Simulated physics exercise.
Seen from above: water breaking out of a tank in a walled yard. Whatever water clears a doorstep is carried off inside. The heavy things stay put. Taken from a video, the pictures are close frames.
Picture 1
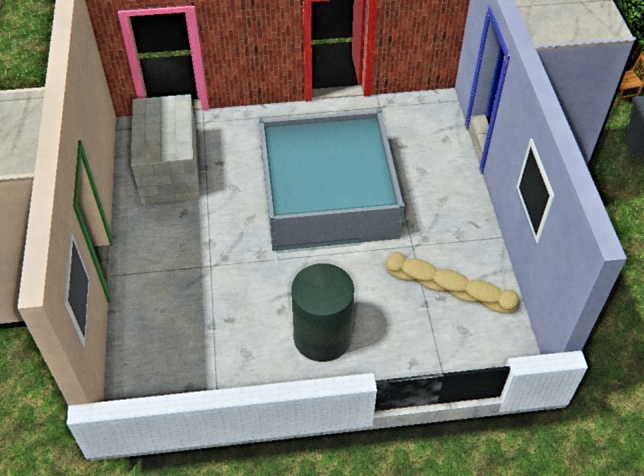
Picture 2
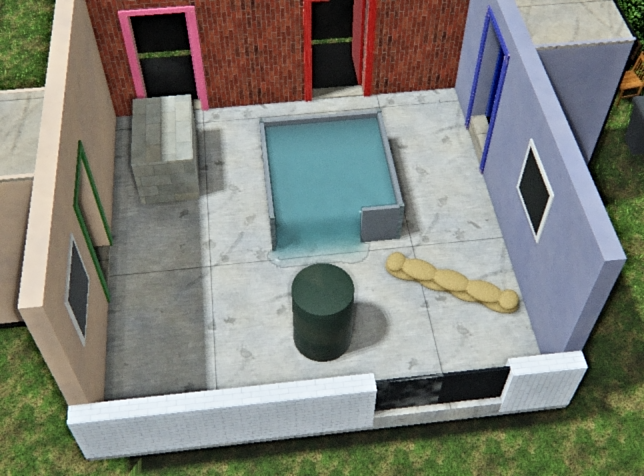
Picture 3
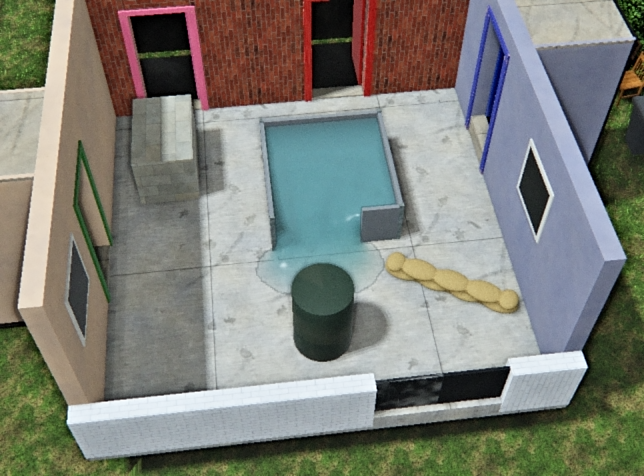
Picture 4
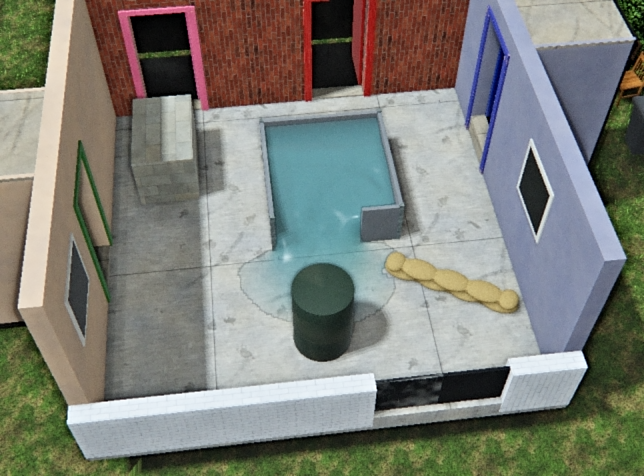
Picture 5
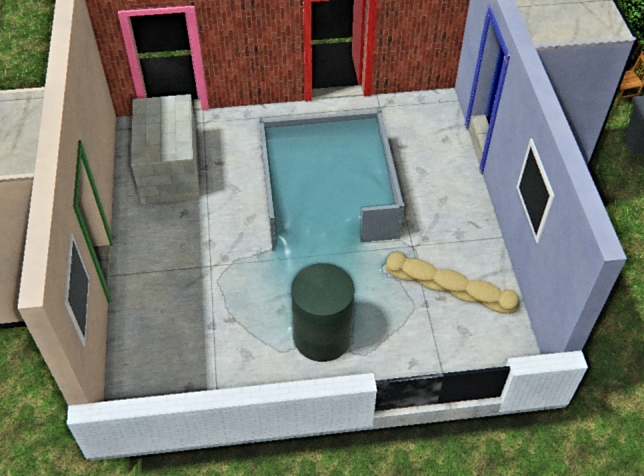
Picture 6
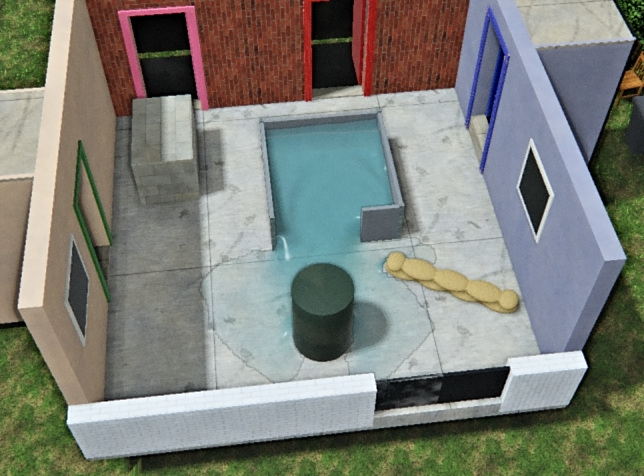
Water poured out through a gap in the front of a grey tank in a walled yard, spreading in a widening puddle across the pale floor and around a dark green cylinder.
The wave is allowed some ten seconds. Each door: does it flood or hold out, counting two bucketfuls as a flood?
Outcome: The pink door will top two buckets, the blue door will not top two buckets, the red door will not top two buckets, the green door will top two buckets.
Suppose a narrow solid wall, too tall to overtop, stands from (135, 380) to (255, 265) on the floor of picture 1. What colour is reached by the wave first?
Earliest: The one in green.
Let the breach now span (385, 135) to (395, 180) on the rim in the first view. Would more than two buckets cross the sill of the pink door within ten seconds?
I'd say the pink door crosses the line.
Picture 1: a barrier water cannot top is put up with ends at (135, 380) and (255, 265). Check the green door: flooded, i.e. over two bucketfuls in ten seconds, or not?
My reading: The green one is under.
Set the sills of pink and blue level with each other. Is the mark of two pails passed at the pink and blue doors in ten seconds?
Here's how I see it: The pink door does not reach it, the blue door does not reach it.
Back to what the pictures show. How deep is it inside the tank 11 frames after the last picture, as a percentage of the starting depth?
Roughly 44 percent.
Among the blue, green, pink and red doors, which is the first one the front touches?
I'd go with the green-painted one.
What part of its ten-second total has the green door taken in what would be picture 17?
Around 0 percent.
A moment on, water covers 30 % of the floor; the pink door not reached, the blue door not reached, the red door not reached, the green door not reached.
Next, water covers 40 % of the floor; the pink door not reached, the blue door not reached, the red door not reached, the green door not reached.
Then, water covers 55 % of the floor; the pink door not reached, the blue door not reached, the red door not reached, the green door under two buckets in.
Later, water covers 75 % of the floor; the pink door under two buckets in, the blue door wet at the sill, nothing in, the red door wet at the sill, nothing in, the green door over two buckets in.
In the end, water covers 95 % of the floor; the pink door over two buckets in, the blue door wet at the sill, nothing in, the red door under two buckets in, the green door far over two buckets in.
